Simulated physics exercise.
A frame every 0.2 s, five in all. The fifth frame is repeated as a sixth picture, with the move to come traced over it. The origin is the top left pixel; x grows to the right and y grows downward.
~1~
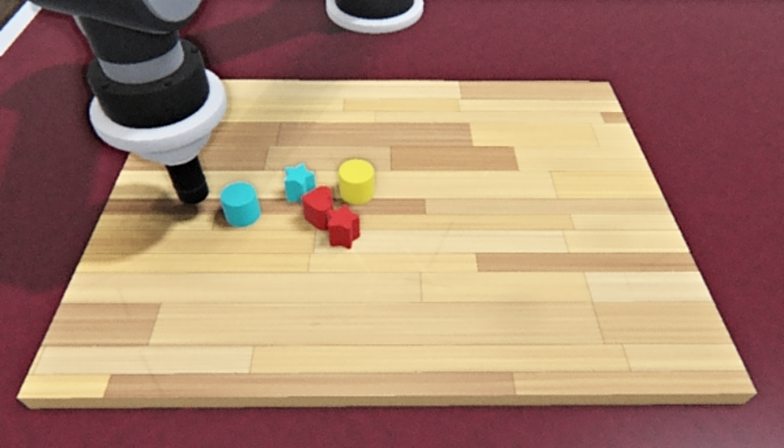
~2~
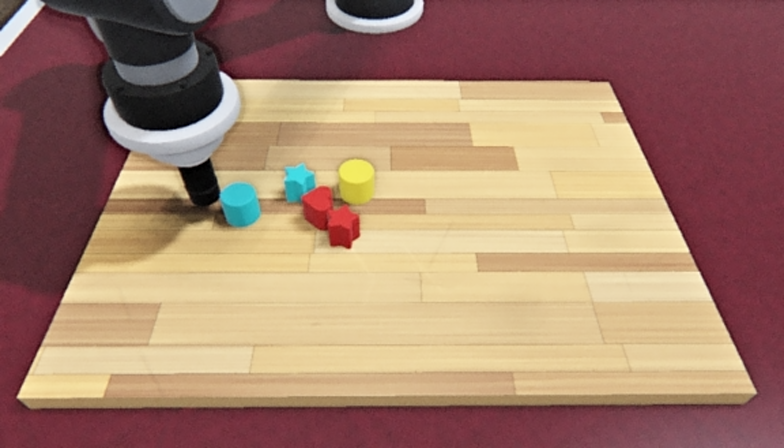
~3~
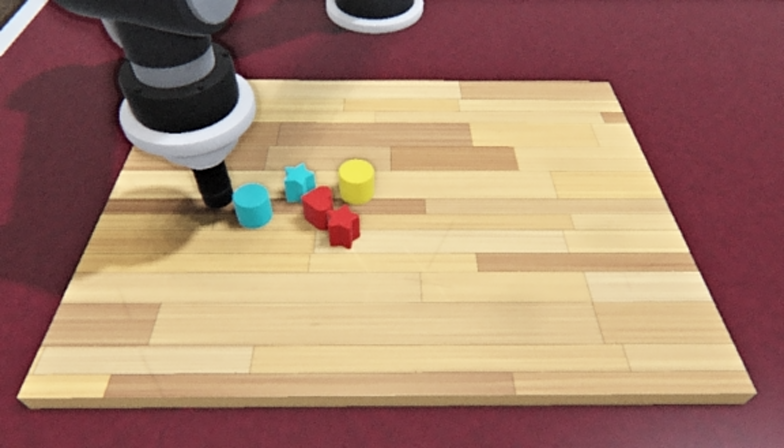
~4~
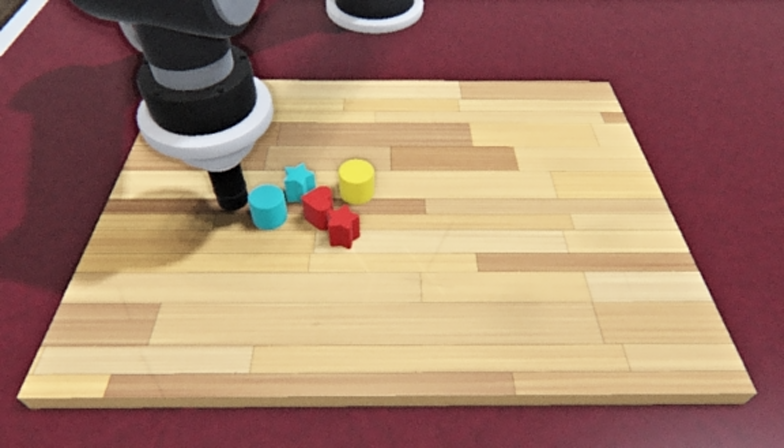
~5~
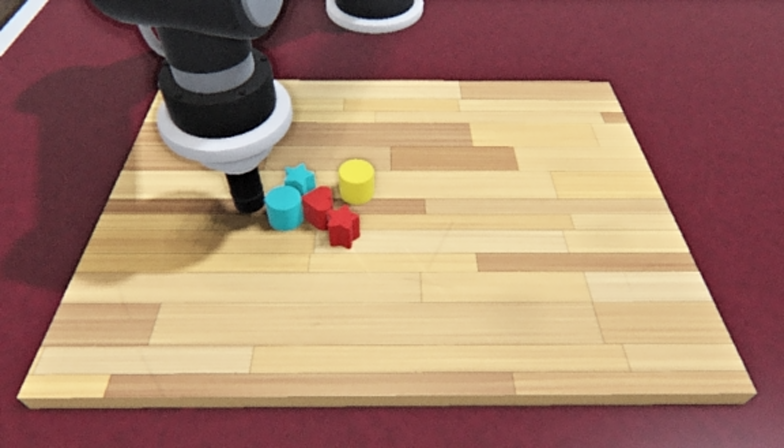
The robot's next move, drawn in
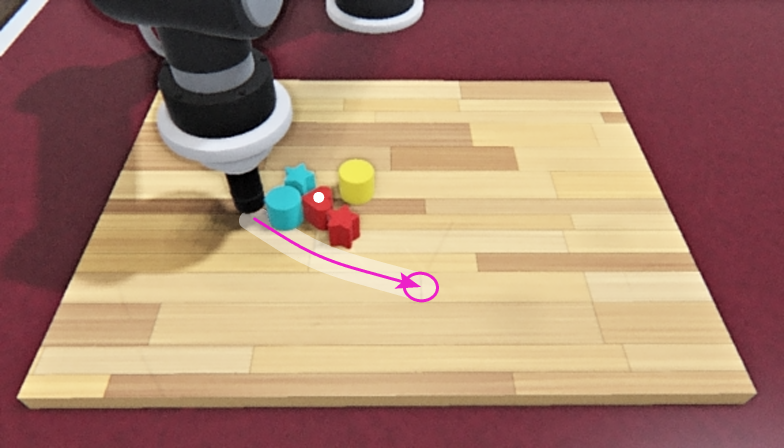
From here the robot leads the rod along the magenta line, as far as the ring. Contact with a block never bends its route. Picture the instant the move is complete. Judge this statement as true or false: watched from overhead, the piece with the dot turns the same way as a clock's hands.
That statement is accurate.
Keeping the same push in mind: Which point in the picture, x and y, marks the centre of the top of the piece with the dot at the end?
The point I'd pick in the picture is (345, 188).
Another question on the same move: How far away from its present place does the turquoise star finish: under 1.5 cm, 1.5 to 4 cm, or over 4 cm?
It ends within 1.5 cm of its spot.
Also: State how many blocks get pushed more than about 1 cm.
The count will be 2.
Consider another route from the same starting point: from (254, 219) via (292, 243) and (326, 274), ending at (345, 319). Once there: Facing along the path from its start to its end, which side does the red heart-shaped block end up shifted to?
It's pushed left.
Path on the board, from (254, 219) by way of (327, 259) to (421, 287); the dot is on the red heart-shaped block.
What follows on the original path. One third of the way, rod (298, 232); turquoise cylinder (316, 203); red heart-shaped block (345, 189), turned 45° clockwise; red star (346, 217); yellow cylinder (358, 169).
Two thirds of the way, rod (357, 254); turquoise cylinder (318, 205); red heart-shaped block (345, 188), turned 50° clockwise; red star (347, 216), turned 20° clockwise; yellow cylinder (359, 169).
At the end, rod (422, 272); turquoise cylinder (318, 205); turquoise star in place; red heart-shaped block (345, 188), turned 50° clockwise; red star (347, 216), turned 20° clockwise; yellow cylinder (359, 169).
